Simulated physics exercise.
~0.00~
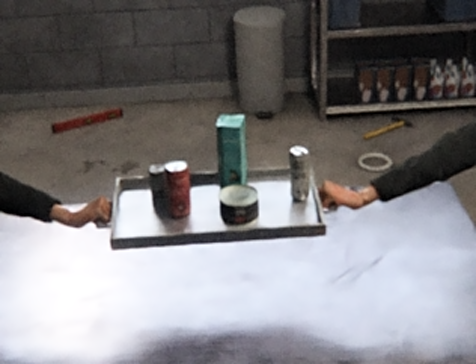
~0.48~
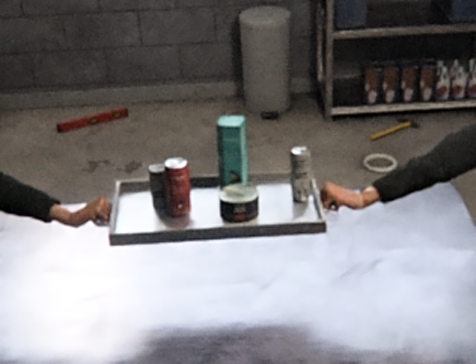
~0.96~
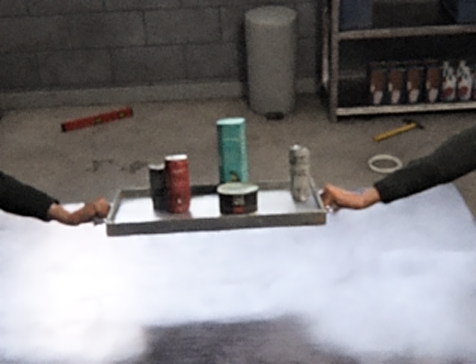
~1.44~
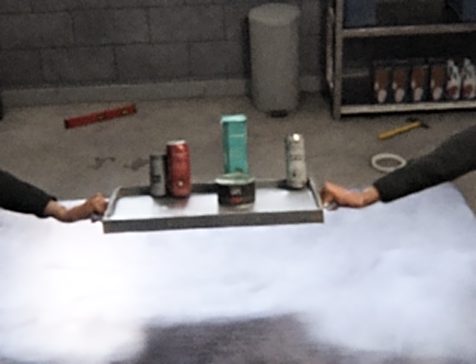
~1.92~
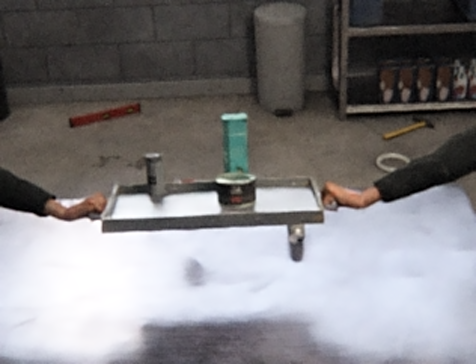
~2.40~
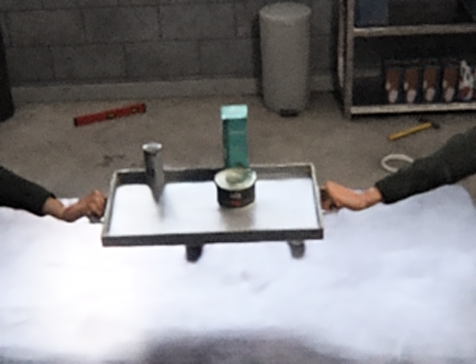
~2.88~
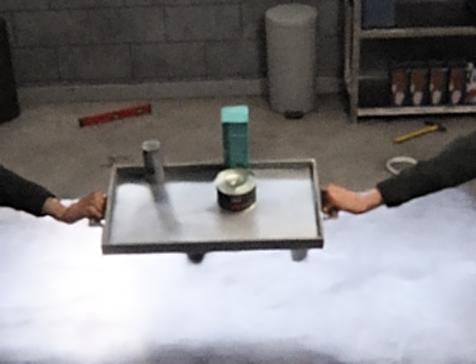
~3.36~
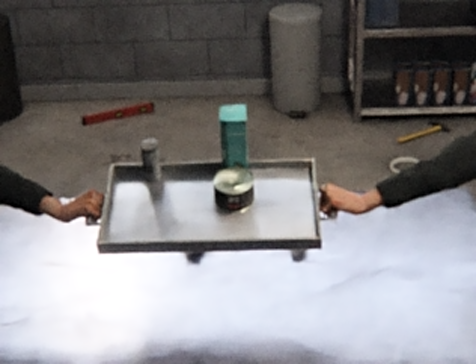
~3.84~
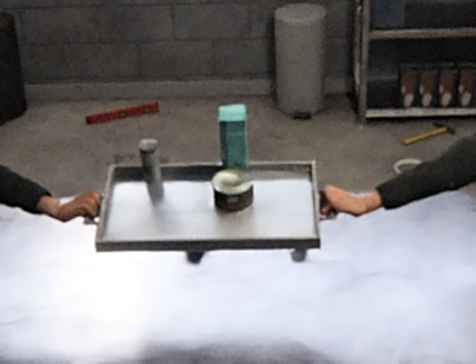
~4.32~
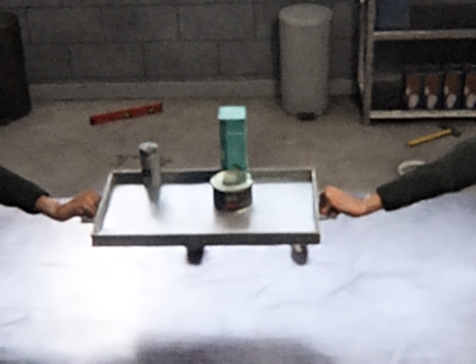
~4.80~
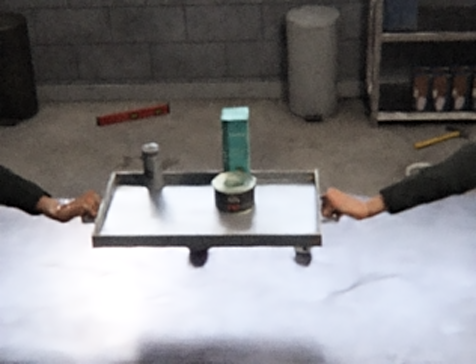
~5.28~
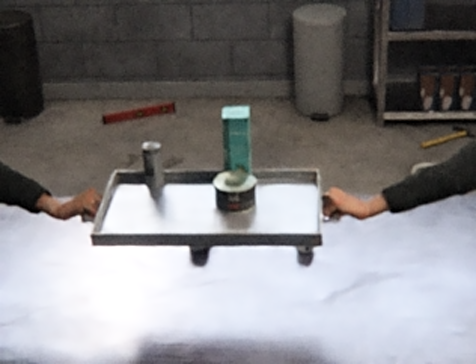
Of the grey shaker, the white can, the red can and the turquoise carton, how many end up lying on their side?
Two of them end up on their side, the white can and the red can, which came off the tray. The grey shaker and the turquoise carton are still upright.
